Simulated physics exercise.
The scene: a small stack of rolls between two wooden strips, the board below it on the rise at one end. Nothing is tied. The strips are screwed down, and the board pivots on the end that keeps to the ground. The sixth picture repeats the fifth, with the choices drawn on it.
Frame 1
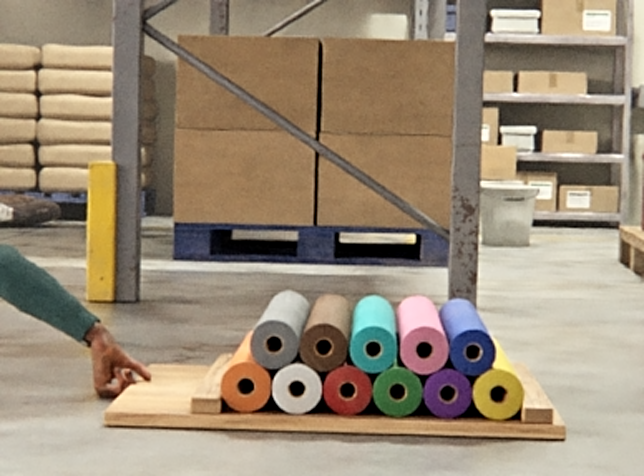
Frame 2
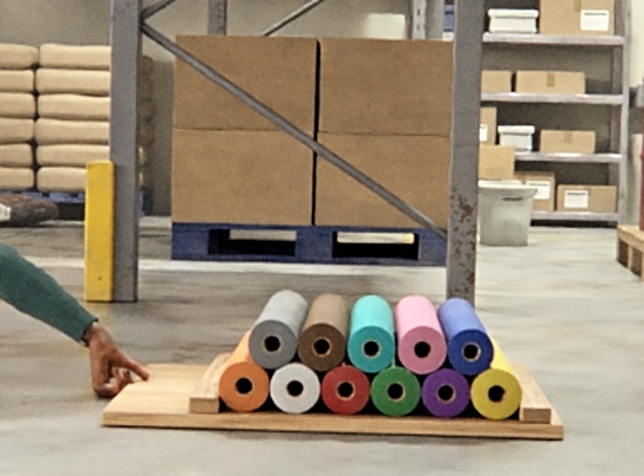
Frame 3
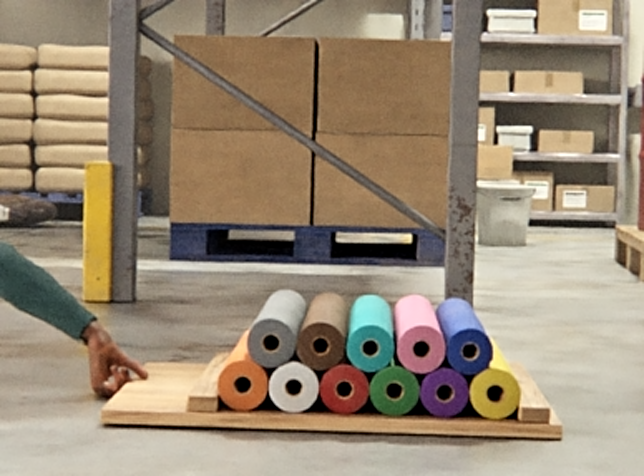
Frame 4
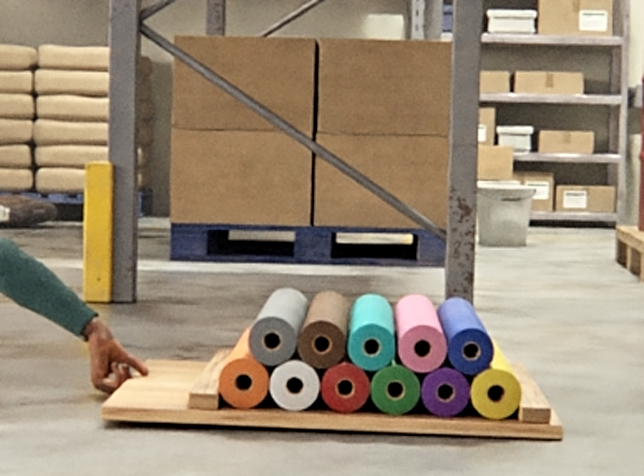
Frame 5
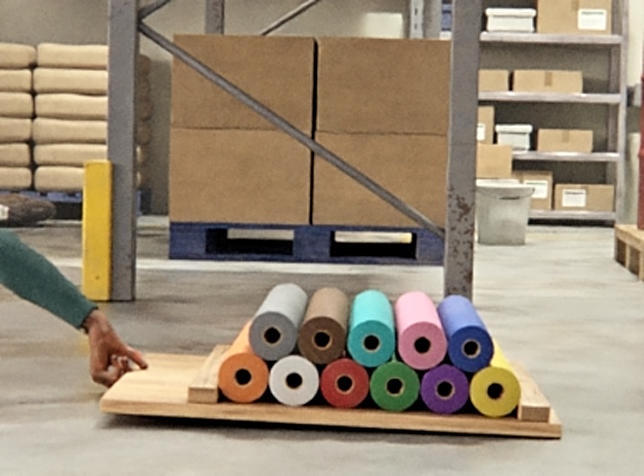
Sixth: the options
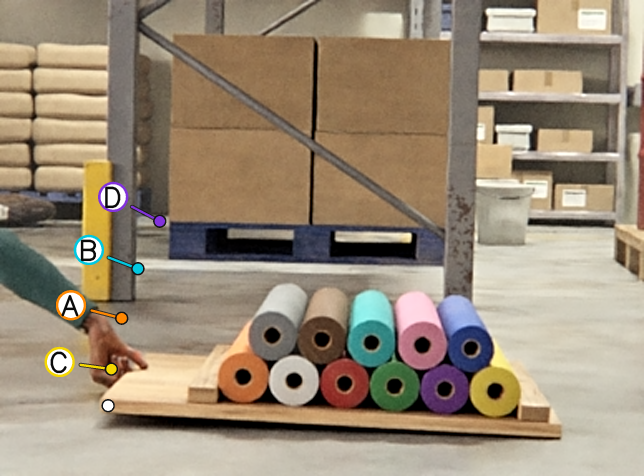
Colourful rolls stacked in two rows between wooden strips on a board, a hand slightly raising its left end in a warehouse.
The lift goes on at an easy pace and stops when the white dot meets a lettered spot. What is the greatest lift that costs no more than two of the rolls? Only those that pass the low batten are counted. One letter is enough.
The answer is mark D.
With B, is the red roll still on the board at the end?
Yes, with B.
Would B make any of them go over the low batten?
No.
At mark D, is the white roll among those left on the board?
The white roll: Yes.
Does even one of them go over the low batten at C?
At C: No.
On the copy, A at (122, 318); B at (138, 269); C at (111, 369); D at (160, 221); the white dot at (108, 405).
On D. First, board at 16°.
Then, board at 26°.
Finally, board at 26°, none over the low batten.
By contrast, A none over the low batten; B none over the low batten; C none over the low batten.
